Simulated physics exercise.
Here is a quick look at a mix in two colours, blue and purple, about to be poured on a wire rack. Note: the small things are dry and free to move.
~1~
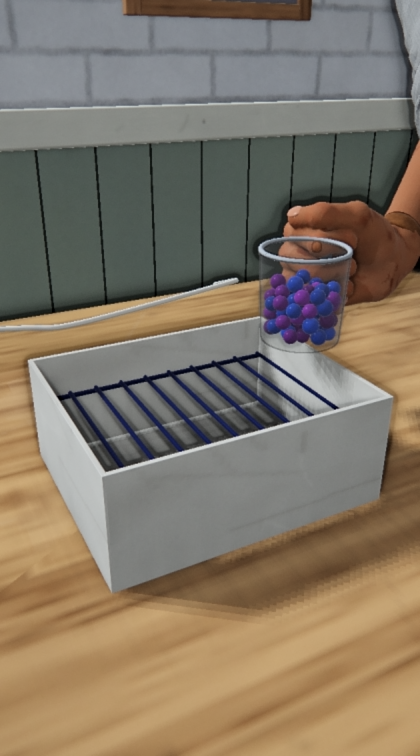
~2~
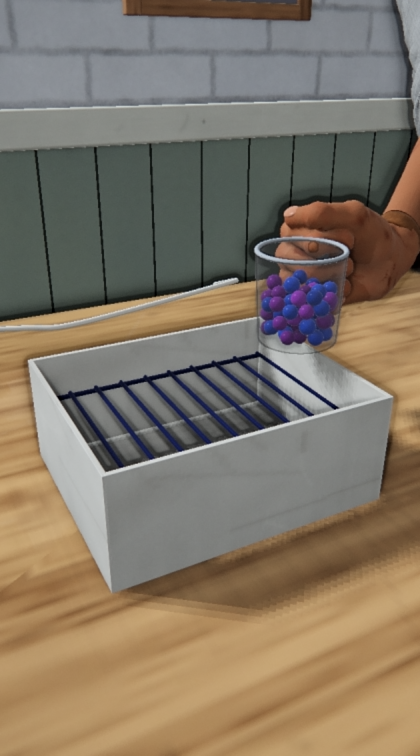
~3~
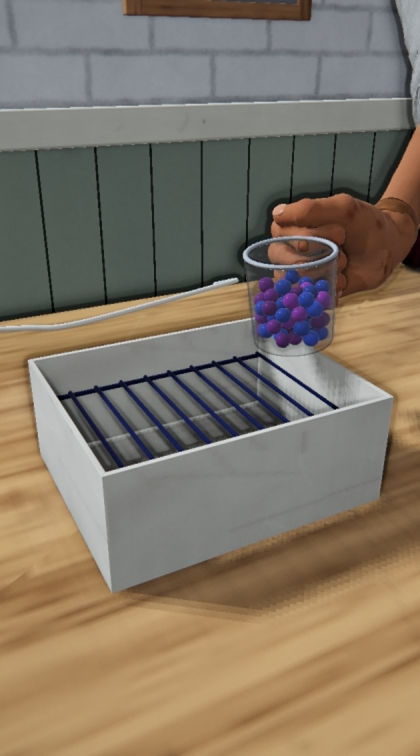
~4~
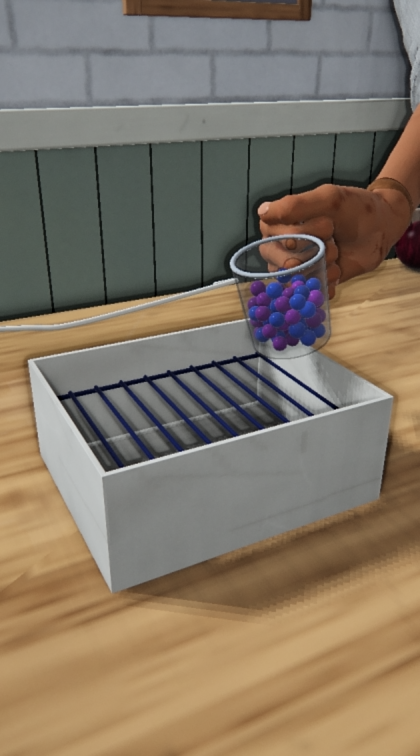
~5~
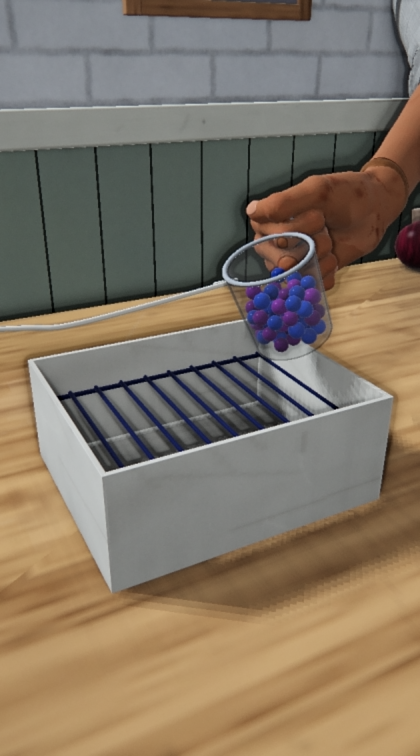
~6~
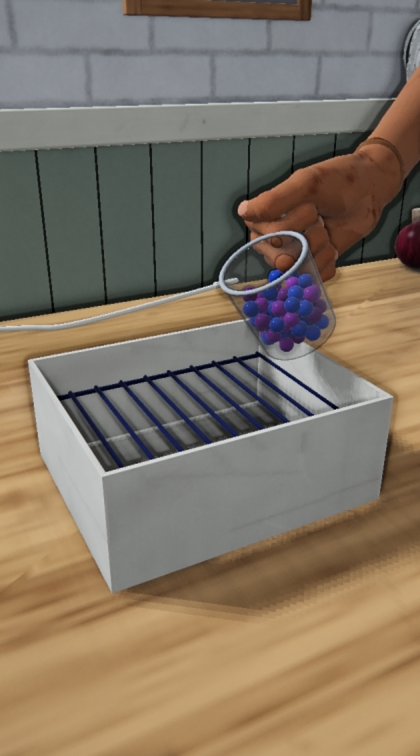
On a wooden table, a hand gradually tilts a clear cup of blue and purple balls leftward.
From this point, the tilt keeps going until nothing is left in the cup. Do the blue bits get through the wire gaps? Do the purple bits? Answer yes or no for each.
Answers - blue bits: Yes, purple bits: Yes.
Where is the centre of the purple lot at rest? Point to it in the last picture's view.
Settled position: Approx. (201, 475).
Then, 0.62 s later than the last frame, blue ones, every one in the cup; purple ones, every one in the cup.
Then, 1.16 s later than the last frame, blue ones, roughly two thirds in the cup, roughly a quarter on or over the wires, about a tenth under the rack; purple ones, roughly half in the cup, roughly a quarter on or over the wires, roughly a quarter under the rack.
Then, 1.62 s later than the last frame, blue ones, just a few on or over the wires, almost all under the rack; purple ones, just a few on or over the wires, almost all under the rack.
When it is over, blue ones, every one under the rack; purple ones, every one under the rack.
